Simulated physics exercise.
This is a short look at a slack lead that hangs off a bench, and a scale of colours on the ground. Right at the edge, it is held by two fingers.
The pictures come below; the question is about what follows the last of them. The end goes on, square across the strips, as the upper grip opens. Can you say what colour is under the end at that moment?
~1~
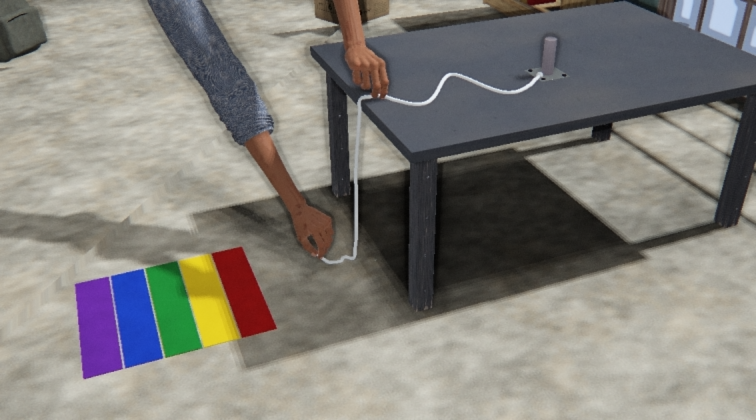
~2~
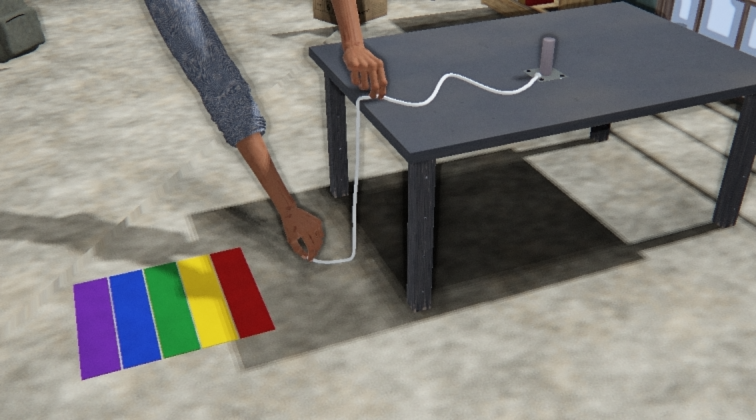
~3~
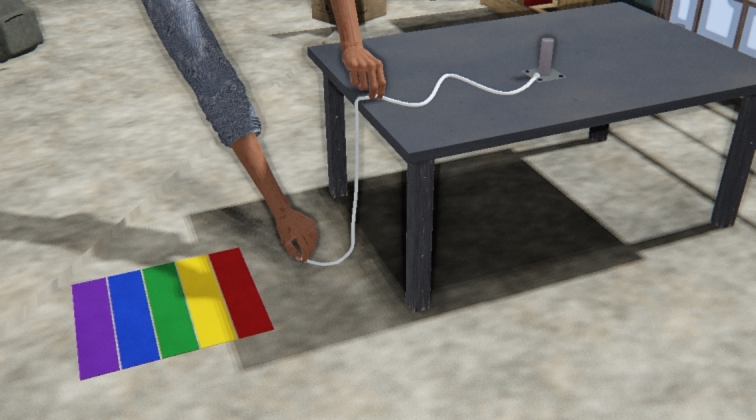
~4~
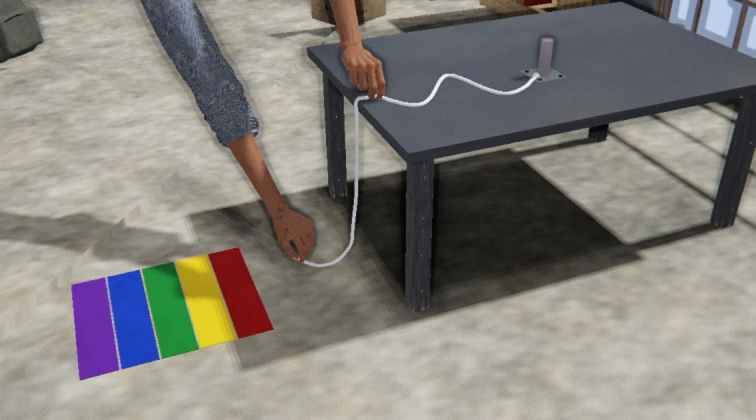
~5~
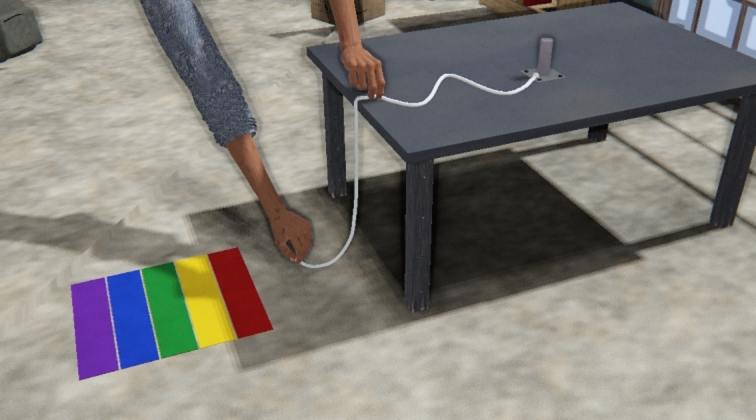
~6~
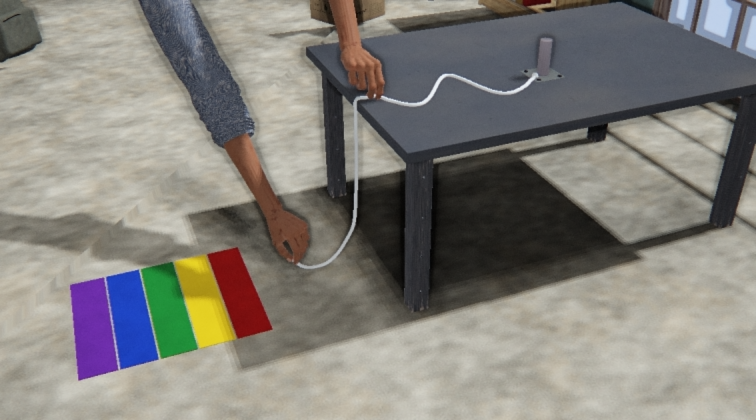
Yes, it is purple.
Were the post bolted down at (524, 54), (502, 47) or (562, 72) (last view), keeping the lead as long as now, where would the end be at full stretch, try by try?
Approximate pixels in order: (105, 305), (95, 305), (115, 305).
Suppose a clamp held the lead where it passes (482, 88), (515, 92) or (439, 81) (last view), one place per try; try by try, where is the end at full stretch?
(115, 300), (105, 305), (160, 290).
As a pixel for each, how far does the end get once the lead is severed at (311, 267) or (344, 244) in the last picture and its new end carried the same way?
Going through both, you get (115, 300) and then (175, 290).
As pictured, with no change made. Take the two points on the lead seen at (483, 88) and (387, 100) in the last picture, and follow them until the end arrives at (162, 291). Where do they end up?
Positions: (454, 84) for the first, (343, 159) for the second.
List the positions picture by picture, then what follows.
End (318, 255); red (253, 316); yellow (217, 325); green (179, 335); blue (141, 345); purple (101, 355), in the first frame.
End (308, 257); lead through (524, 89) (463, 78) (432, 98) (361, 100) (357, 172) (354, 242), in the second frame.
End (302, 259), in the third frame.
End (299, 259); lead through (522, 89) (461, 79) (430, 99) (360, 100) (357, 172) (352, 242), in the fourth frame.
End (296, 260), in the fifth frame.
End (293, 260); lead through (521, 89) (460, 79) (429, 98) (359, 100) (357, 172) (346, 240), in the sixth frame.
Early on, end near (162, 291); over green.
Midway, end near (113, 303); over blue.
At the end of the slack, end near (86, 309); over purple. Over purple.
